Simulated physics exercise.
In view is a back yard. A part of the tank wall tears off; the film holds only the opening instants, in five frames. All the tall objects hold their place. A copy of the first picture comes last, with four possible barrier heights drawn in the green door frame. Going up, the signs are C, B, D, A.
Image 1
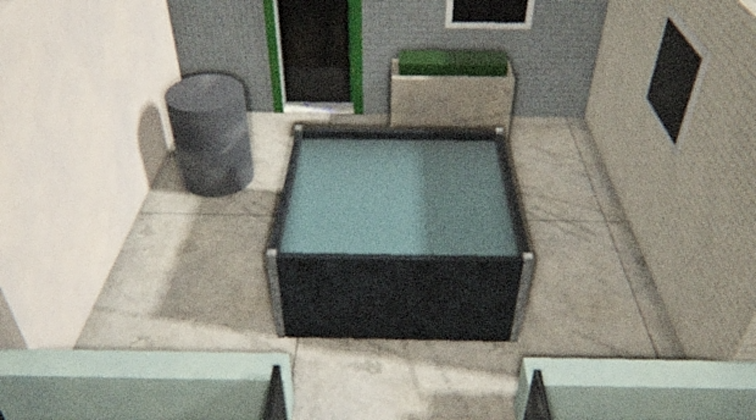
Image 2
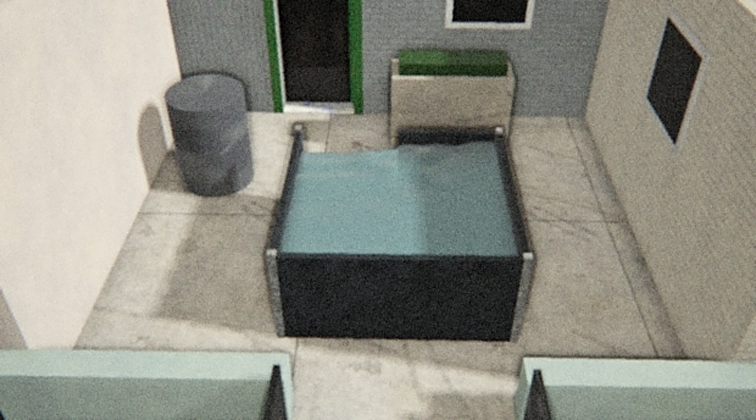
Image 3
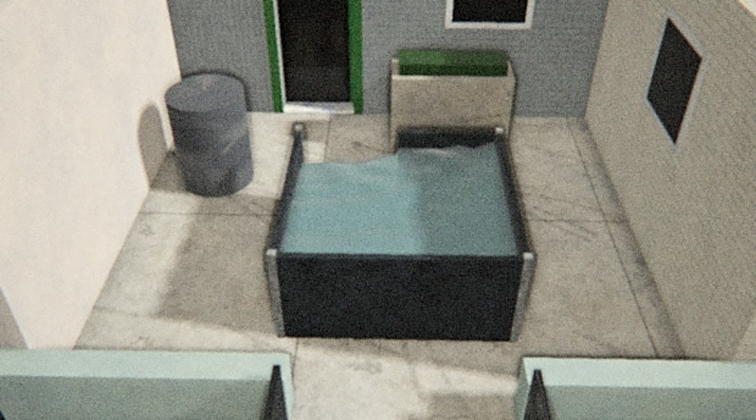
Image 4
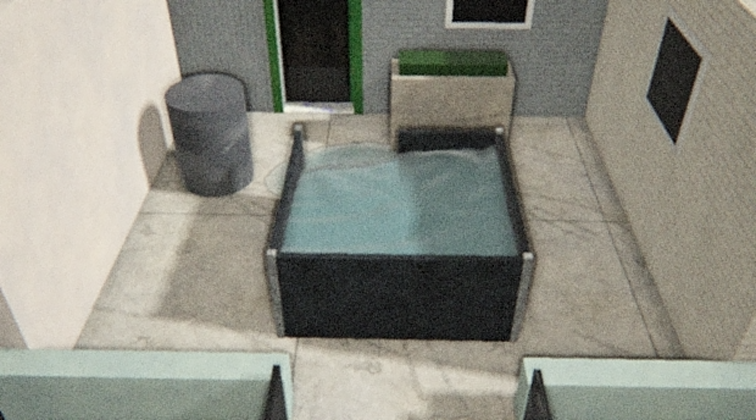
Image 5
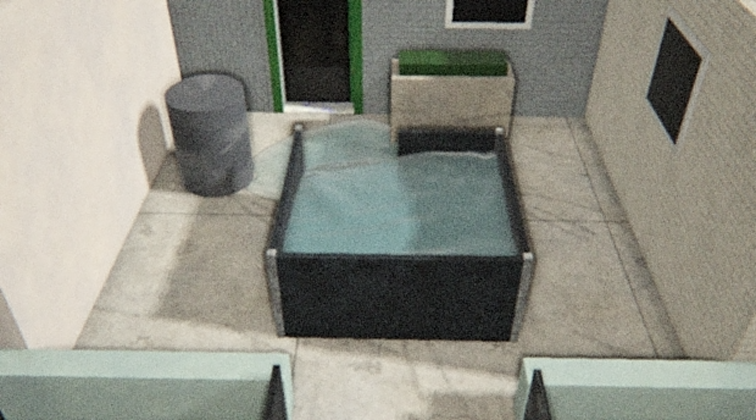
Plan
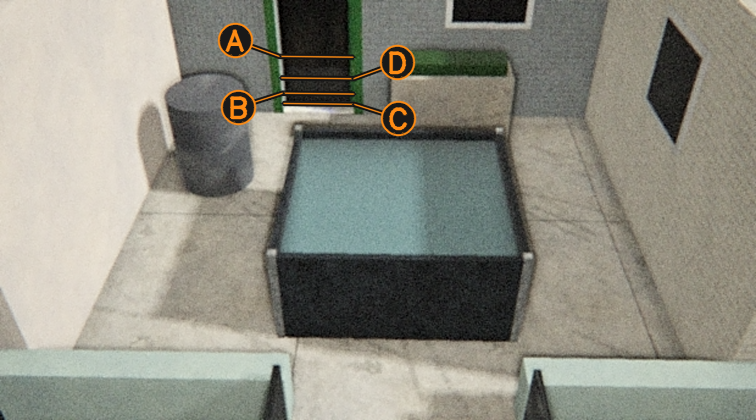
The footage shows a back yard with a square tank of water before a green-framed doorway; the water surface slopes down at the back, then a thin sheet spreads across the ground behind and left, reaching near the grey barrel.
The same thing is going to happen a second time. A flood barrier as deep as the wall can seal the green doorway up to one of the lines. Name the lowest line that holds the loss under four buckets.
Line D just does it.
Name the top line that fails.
Line B.
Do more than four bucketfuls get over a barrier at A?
No, not at all.
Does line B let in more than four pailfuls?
Yes, it does.
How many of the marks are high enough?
Two of them.
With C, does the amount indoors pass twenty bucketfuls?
Yes.
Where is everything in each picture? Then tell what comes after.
The first frame shows water in the tank at rest, its middle at (399, 194); foot of the green doorway at (319, 113); open gate at (406, 351).
In the second frame, water covers 2 % of the ground, its front hidden from here.
In the third frame, water covers 5 % of the ground, its front hidden from here.
In the fourth frame, water covers 9 % of the ground, its front hidden from here.
The fifth frame shows front seen at (369, 122), 16 % of the ground wet.
On the marked copy, A at (316, 56); B at (318, 93); C at (318, 103); D at (317, 78); from the bottom up C, B, D, A.
With A, nothing gets over.
With B, about 10 bucketfuls get in.
With C, dozens of bucketfuls pour in.
With D, nothing gets over.
